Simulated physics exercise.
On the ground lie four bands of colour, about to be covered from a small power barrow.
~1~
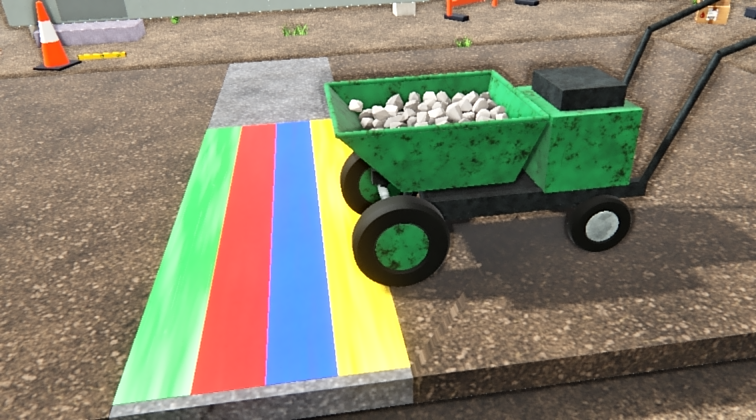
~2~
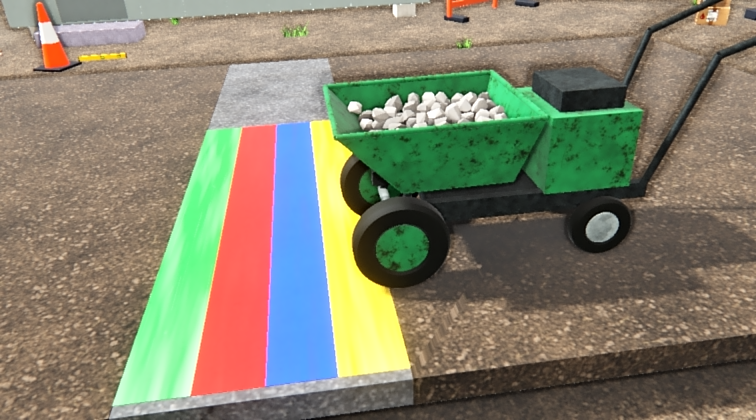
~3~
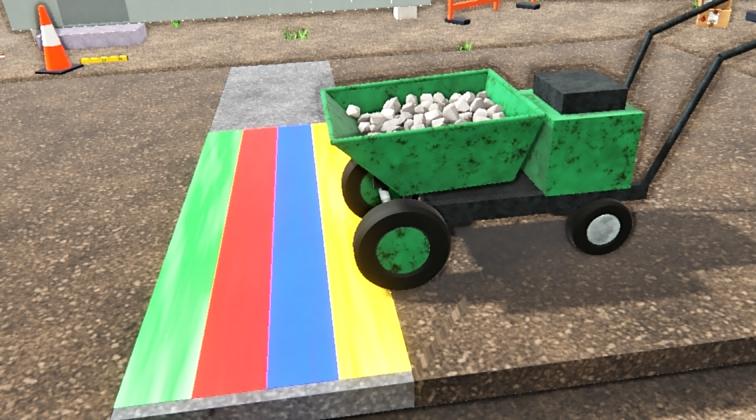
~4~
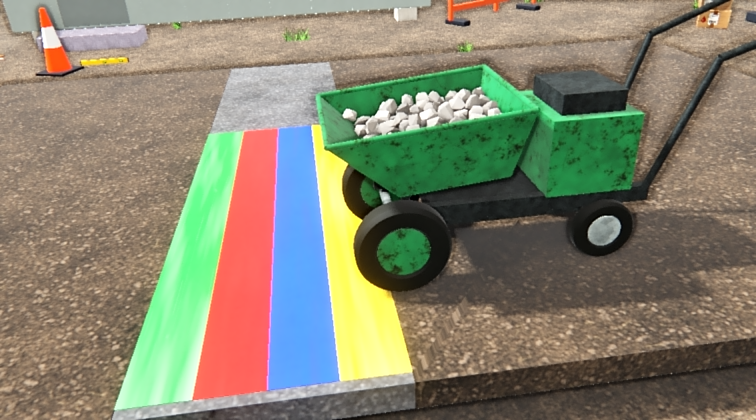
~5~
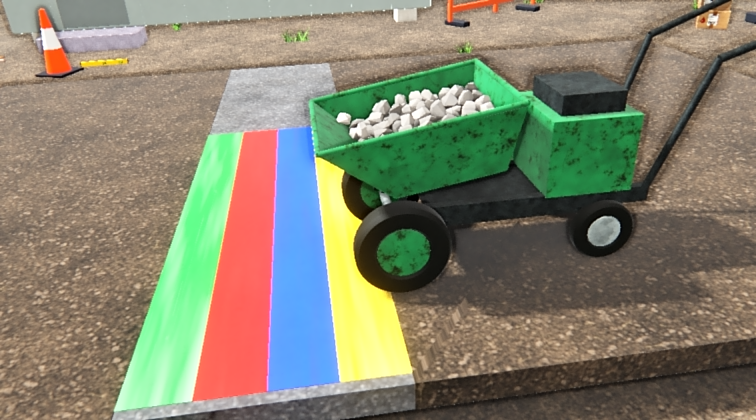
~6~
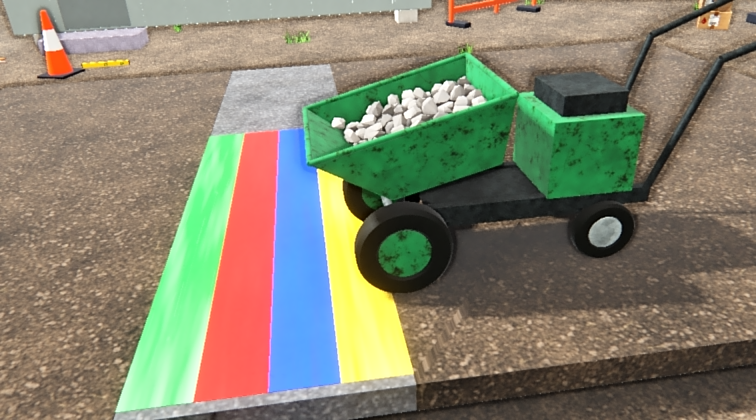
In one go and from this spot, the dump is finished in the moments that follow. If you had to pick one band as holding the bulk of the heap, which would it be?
I would pick red.
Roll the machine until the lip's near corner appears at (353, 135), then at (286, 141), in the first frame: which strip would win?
The red one at the first place, then green at the second.
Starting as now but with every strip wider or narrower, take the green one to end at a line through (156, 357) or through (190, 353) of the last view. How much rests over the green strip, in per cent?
In turn 30 and 40 in a hundred.
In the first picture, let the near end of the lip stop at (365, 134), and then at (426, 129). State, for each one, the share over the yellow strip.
First position: Some 0 percent; second position: Some 20 percent.
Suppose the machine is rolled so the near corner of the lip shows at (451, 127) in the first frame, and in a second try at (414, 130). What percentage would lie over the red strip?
10 and 20 percent, in that order.
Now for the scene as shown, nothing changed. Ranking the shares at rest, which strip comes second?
Runner-up - the green strip.
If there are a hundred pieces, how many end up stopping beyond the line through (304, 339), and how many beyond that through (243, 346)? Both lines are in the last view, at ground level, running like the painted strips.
Result, first then second: 80 %, 60 %.
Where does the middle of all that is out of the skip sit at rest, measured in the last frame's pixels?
Once it all stops, the middle lies near (225, 266).
Just after the last frame, skip tipped steeply; every one in the skip.
A moment on, skip tipped steeply; the larger part in the skip; roughly a quarter over the red strip; just a few over the green strip.
Further on, skip tipped right over; roughly a quarter in the skip; just a few over the blue strip; roughly half over the red strip; roughly a quarter over the green strip; about a tenth off the paint.
When it is over, skip tipped right over; roughly a quarter in the skip; not one over the yellow strip; just a few over the blue strip; roughly half over the red strip; roughly a quarter over the green strip; about a tenth off the paint.
